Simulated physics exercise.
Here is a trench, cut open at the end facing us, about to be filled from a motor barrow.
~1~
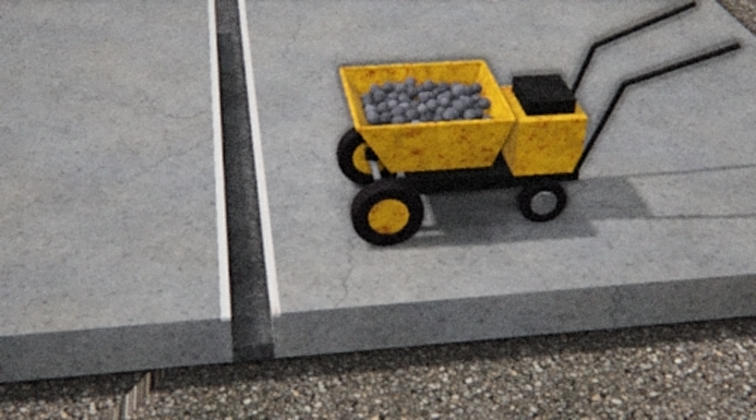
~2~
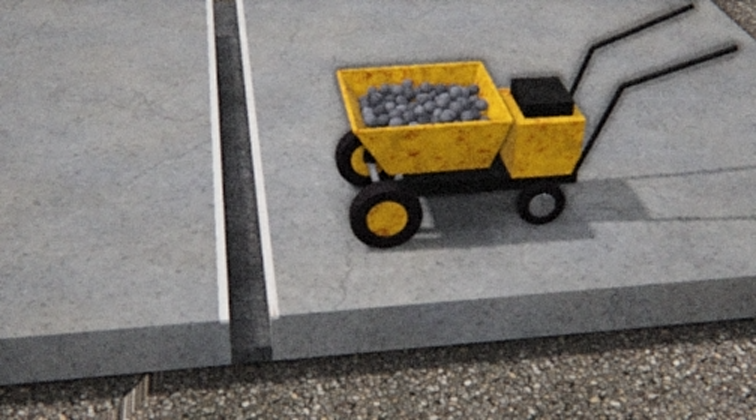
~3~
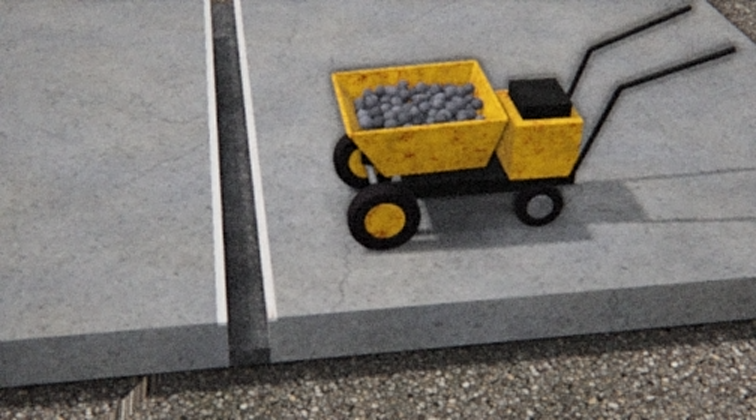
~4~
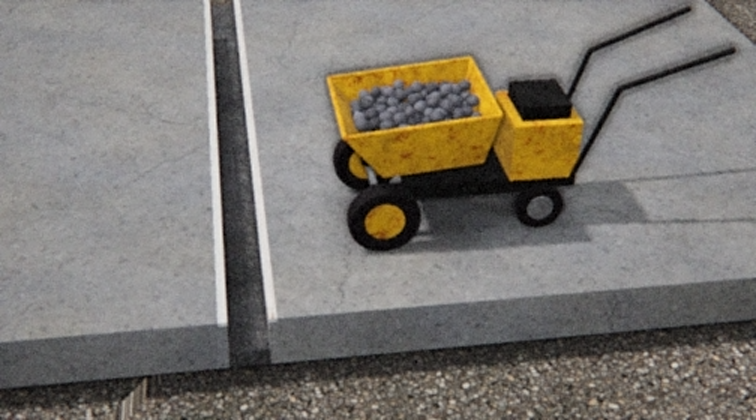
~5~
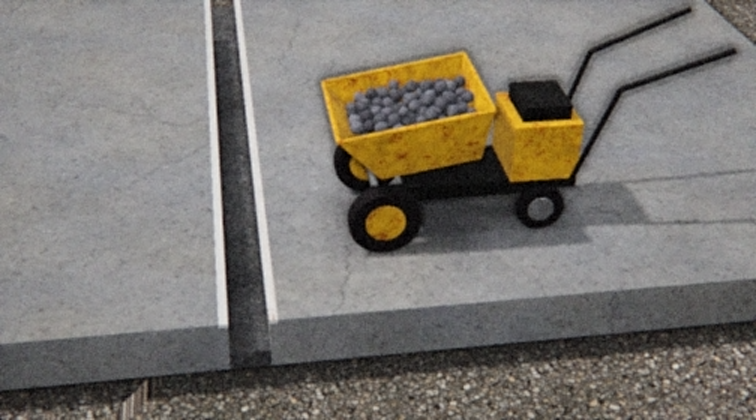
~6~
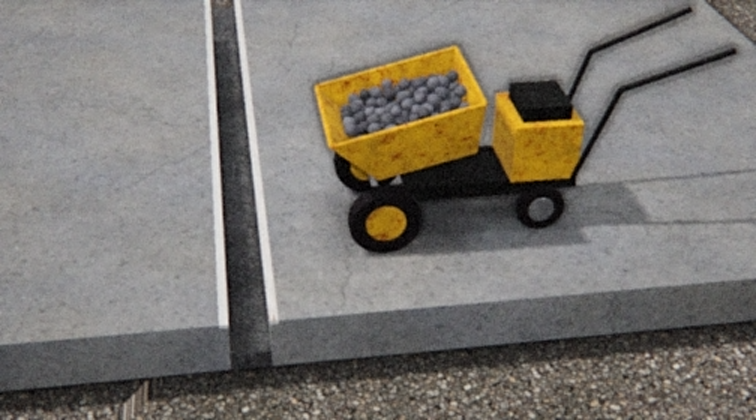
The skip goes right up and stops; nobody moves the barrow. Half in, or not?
Between the edges lies more than half of the load.
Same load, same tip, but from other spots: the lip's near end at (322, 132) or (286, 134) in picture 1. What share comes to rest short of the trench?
Near 0 % and 0 %.
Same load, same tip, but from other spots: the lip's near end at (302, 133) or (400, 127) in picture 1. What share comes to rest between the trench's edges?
Roughly 10 per cent, and 30 per cent.
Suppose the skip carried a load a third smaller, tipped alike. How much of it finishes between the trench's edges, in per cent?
It comes to 70 per cent or so.
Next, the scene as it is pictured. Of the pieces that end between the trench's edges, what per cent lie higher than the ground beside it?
About 25 per cent.
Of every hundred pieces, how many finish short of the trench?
It comes to 15 per cent or so.
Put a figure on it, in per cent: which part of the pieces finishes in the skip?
It comes to 15 per cent or so.
Soon, skip tipped steeply; all in the skip.
A while on, skip tipped steeply; nearly all in the skip; a stray few short of the trench; a stray few in or heaped over the trench; a stray few falling.
Towards the end, skip tipped right over; about half in the skip; a small part short of the trench; about half in or heaped over the trench; a small part beyond it.
Finally, skip tipped right over; a small part in the skip; a small part short of the trench; about two thirds in or heaped over the trench; a small part beyond it.
